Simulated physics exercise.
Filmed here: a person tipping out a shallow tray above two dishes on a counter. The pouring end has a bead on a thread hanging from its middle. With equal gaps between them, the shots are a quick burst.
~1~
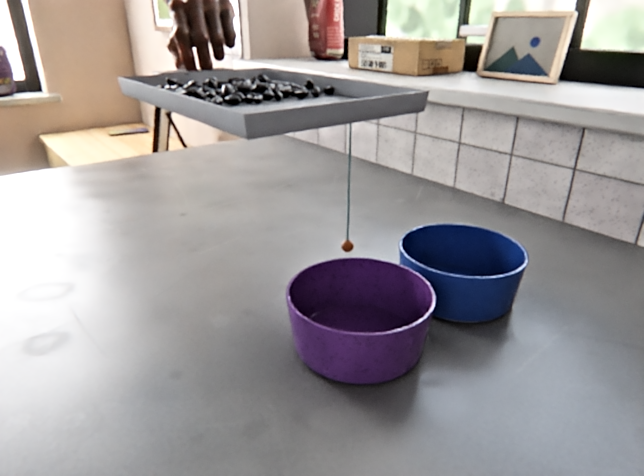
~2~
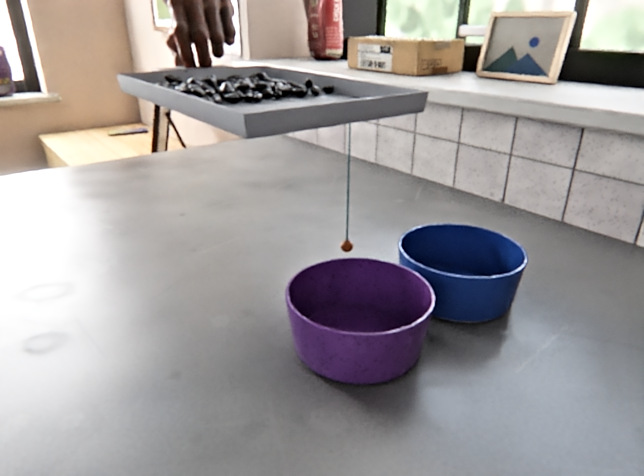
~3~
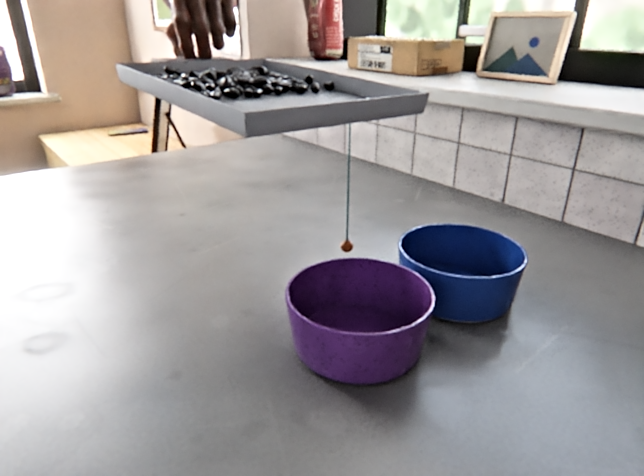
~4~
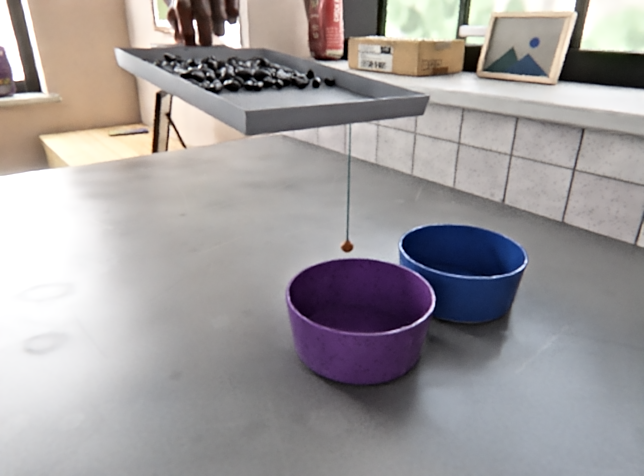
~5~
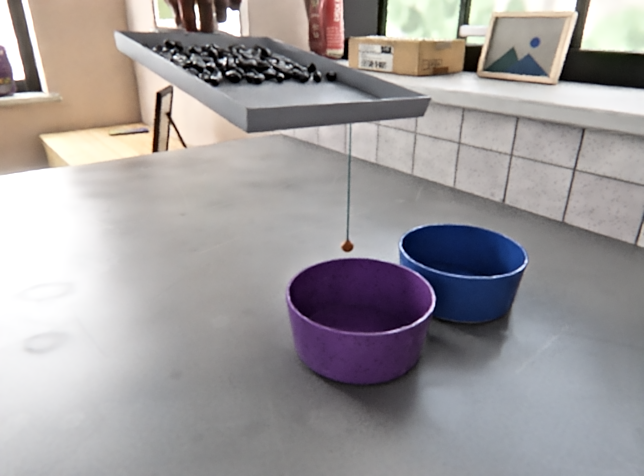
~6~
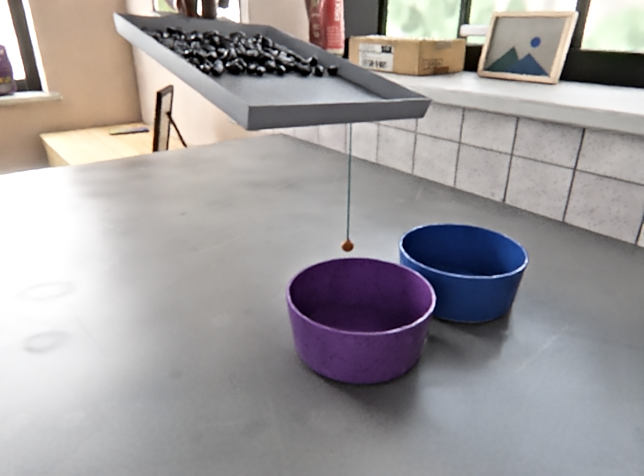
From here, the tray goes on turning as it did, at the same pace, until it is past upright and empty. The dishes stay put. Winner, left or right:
The fuller one at the end is the dish on the right, no doubt.
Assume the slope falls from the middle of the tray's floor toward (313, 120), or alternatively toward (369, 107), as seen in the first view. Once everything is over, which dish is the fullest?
Case one: The dish at left. Case two: The dish at right.
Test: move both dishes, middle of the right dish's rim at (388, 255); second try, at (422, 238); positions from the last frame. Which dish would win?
For the first place, the dish on the right side; for the second, the dish on the right side.
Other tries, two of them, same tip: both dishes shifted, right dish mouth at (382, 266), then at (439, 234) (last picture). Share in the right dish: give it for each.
You'd get near 60 per cent and afterwards near 50 per cent.
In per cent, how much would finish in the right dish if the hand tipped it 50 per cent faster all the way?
Close to 60 per cent.
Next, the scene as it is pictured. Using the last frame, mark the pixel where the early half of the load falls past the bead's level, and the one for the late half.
Around (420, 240) first; around (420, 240) second.
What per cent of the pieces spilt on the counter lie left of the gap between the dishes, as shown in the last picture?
Reading: Around 40 %.
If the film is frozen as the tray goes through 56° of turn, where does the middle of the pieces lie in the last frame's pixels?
I'd put the middle close to (377, 86).
Just after the last frame, tray tipped steeply; almost all on the tray; just a few in the right dish; about a tenth in the air.
A moment on, tray tipped right over; the larger part on the tray; about a tenth in the left dish; about a tenth in the right dish; about a tenth outside both; about a tenth in the air.
Further on, tray tipped past a quarter turn; roughly a quarter in the left dish; roughly two thirds in the right dish; about a tenth outside both.
When it is over, tray tipped past a quarter turn; roughly a quarter in the left dish; roughly two thirds in the right dish; about a tenth outside both.
